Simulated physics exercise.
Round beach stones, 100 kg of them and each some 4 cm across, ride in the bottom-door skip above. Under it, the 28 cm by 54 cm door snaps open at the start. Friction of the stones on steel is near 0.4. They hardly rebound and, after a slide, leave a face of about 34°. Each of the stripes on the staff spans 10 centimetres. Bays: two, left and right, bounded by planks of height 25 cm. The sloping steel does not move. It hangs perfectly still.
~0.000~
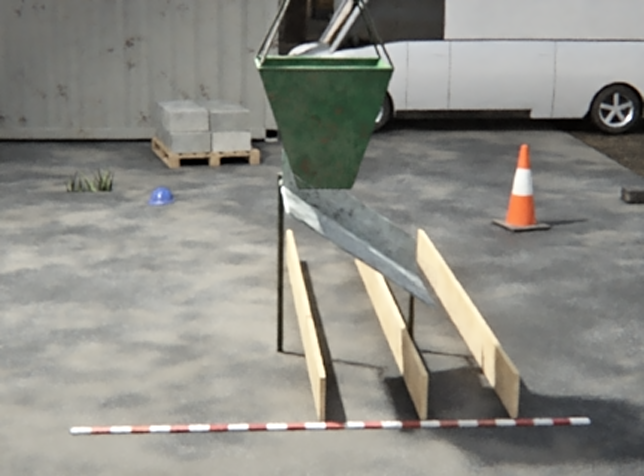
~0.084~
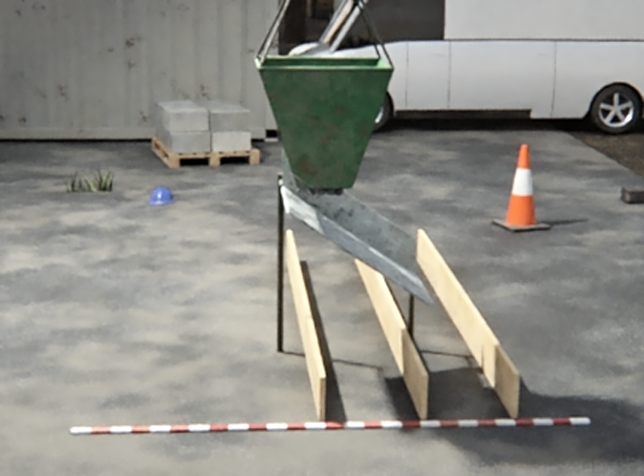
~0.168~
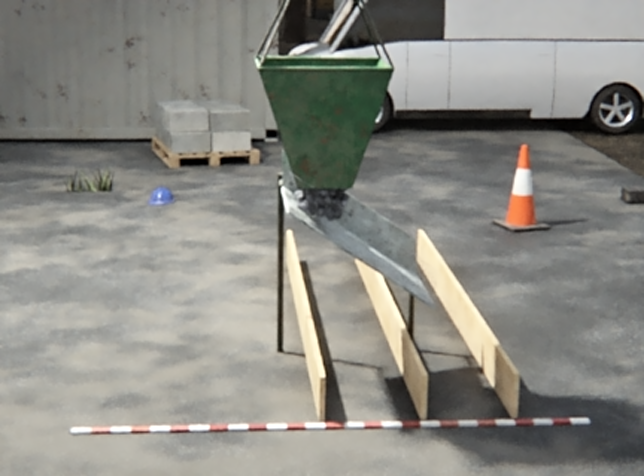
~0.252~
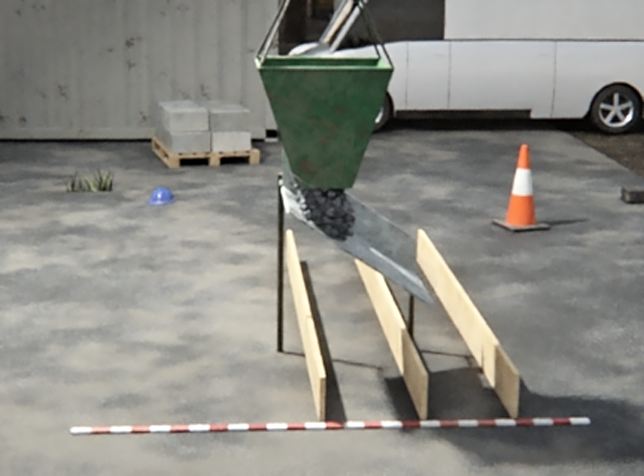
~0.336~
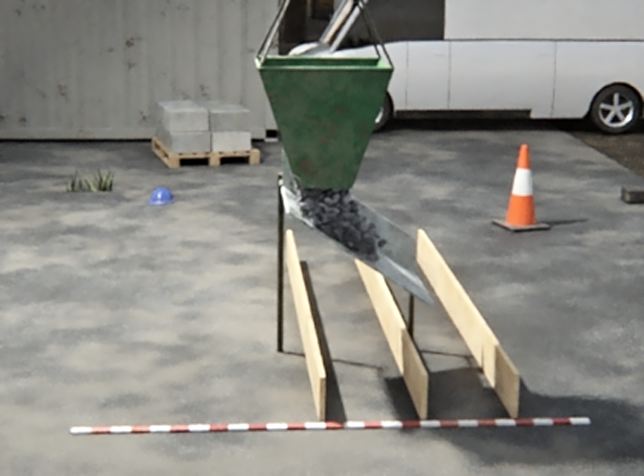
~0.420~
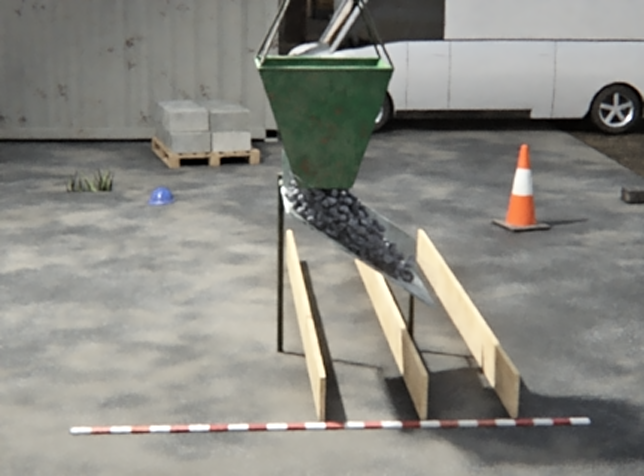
On a paved yard beside a white vehicle, a green skip hangs still above a sloping steel chute and three wooden planks. Dark stones emerge from its base onto the top of the chute, then slide down to the right, spreading along the steel until they cover most of its length.
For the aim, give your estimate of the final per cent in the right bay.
My estimate is 84 per cent.
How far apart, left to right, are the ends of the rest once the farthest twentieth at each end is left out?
The stretch is roughly 100 cm long.
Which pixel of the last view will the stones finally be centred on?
I'd say close to pixel (464, 369).
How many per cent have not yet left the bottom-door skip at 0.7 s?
0 %, roughly.
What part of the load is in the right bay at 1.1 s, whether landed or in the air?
Share: Around 70 %.
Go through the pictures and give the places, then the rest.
The outlet is at (325, 179); nothing has dropped yet, in the first picture.
The outlet is at (325, 179); 7 % is out, in the second picture.
Outlet at (325, 179), the stream shows down to (327, 209); 77 % still inside, in the third picture.
Outlet at (325, 179), the stream shows down to (341, 229); 58 % still inside, in the fourth picture.
Outlet at (325, 179), the stream shows down to (373, 251); 39 % still inside, in the fifth picture.
Outlet at (325, 179), the stream shows down to (404, 269); 22 % still inside, in the sixth picture.
After 0.7 s, 0 % in the bottom-door skip, 74 % on the steel, 26 % falling or lying in the right bay, 1 % falling or lying right of the bays; the stones farthest right are at (498, 332).
After 1.1 s, 0 % in the bottom-door skip, 20 % on the steel, 69 % falling or lying in the right bay, 11 % falling or lying right of the bays; the stones farthest right are at (601, 376).
After 1.7 s, 0 % in the bottom-door skip, 84 % falling or lying in the right bay, 16 % falling or lying right of the bays.
After 2.6 s, 0 % in the bottom-door skip, 84 % falling or lying in the right bay, 16 % falling or lying right of the bays.
After 4.5 s, 0 % in the bottom-door skip, 84 % in the right bay, 16 % right of the bays.
